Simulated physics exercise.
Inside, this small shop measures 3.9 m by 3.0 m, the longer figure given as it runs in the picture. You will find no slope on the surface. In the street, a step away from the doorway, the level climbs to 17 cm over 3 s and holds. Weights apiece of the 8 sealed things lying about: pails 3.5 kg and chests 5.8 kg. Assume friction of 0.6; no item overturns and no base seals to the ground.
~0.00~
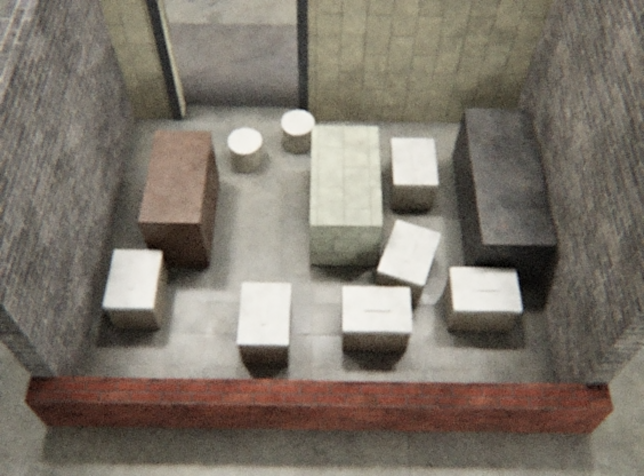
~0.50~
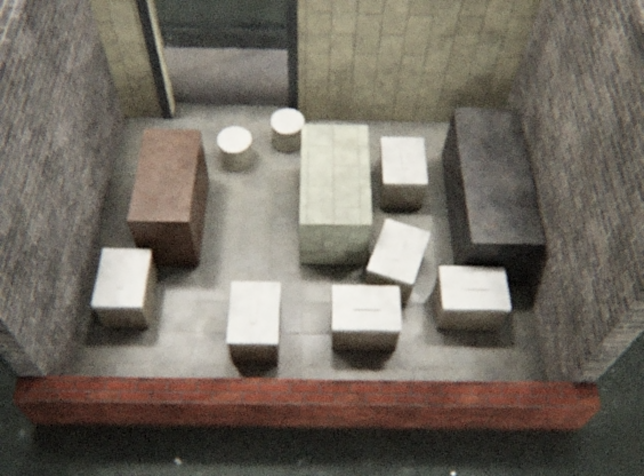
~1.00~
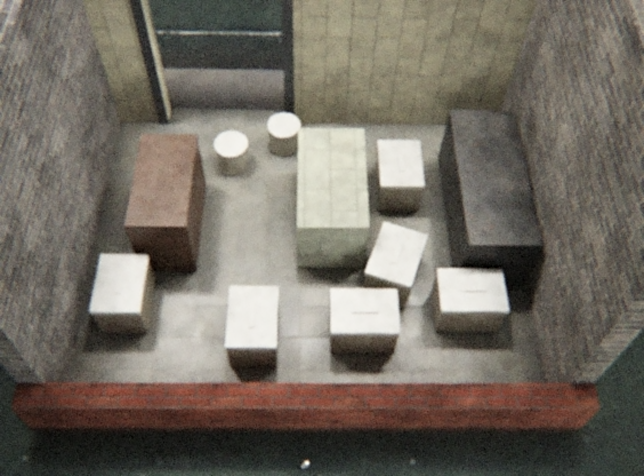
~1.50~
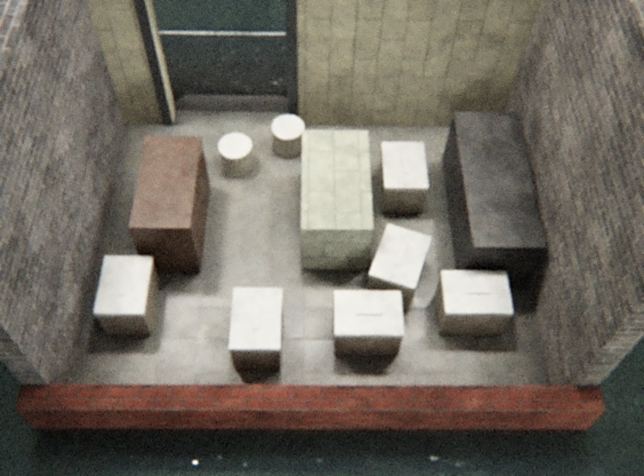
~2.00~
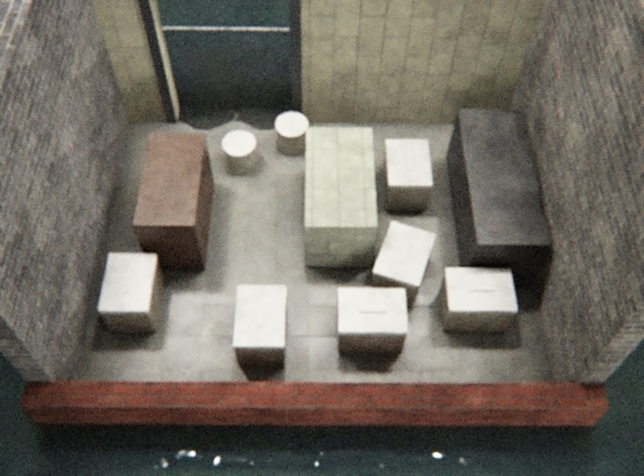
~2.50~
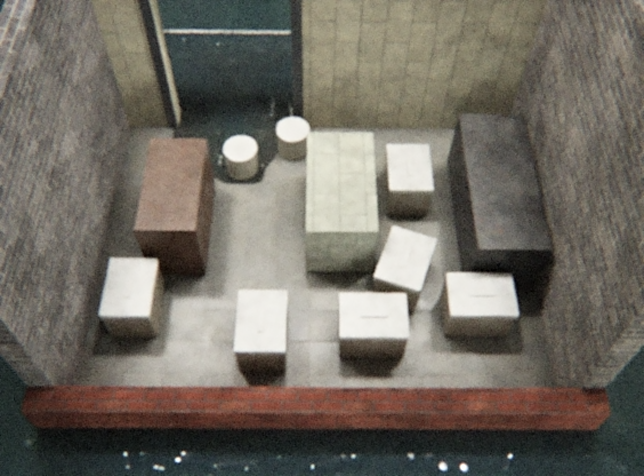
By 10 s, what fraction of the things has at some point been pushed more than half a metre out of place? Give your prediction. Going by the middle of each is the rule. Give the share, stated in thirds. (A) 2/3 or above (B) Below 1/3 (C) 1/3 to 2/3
(C) 1/3 to 2/3.
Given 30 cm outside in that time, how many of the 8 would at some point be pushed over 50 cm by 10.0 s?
It would come to 7 of them.
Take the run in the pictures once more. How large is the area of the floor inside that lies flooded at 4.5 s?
Around 4.5 m2 of it.
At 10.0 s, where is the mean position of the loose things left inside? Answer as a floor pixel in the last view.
Centred roughly on (377, 278).
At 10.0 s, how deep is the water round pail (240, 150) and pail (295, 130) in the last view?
Depths: Near 4 cm, then near 4 cm.
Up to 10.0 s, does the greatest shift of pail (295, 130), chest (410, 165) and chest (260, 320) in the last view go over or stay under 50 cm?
Same order as the question: Smaller, smaller, greater.
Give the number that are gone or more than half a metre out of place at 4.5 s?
By then 1.
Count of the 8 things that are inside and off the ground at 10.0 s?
At that instant the tally stands at 6.
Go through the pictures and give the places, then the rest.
In the first picture, a pail at (245, 141) rests on the ground; a chest at (265, 313), on the bottom; water covers 0.0 m2; 0 of 8 have shifted.
In the second picture, a pail at (234, 139), on the bottom; a chest at (254, 311), on the bottom; water covers 0.0 m2; 0 of 8 have shifted.
In the third picture, a pail at (231, 144), on the bottom; a chest at (252, 316) rests on the ground; 0.0 m2 under water; 0 of 8 have shifted.
In the fourth picture, a pail at (235, 146), on the bottom; a chest at (256, 317), on the bottom; 0.0 m2 under water; 0 of 8 have shifted.
In the fifth picture, a pail at (239, 143) rests on the ground; a chest at (260, 315), on the bottom; 0.0 m2 under water; 0 of 8 have shifted.
In the sixth picture, a pail at (240, 148) rests on the ground; a chest at (261, 320), on the bottom; water covers 0.5 m2; 0 of 8 have shifted.
After 3.5 s 1 of 8 are over 50 cm from their spots; 0 afloat.
After 4.5 s 1 of 8 are over 50 cm from their spots; 1 afloat.
After 7.0 s 1 of 8 are over 50 cm from their spots; 4 afloat.
After 10.0 s 4 of 8 are over 50 cm from their spots, and 4 have been at some point; 6 afloat.
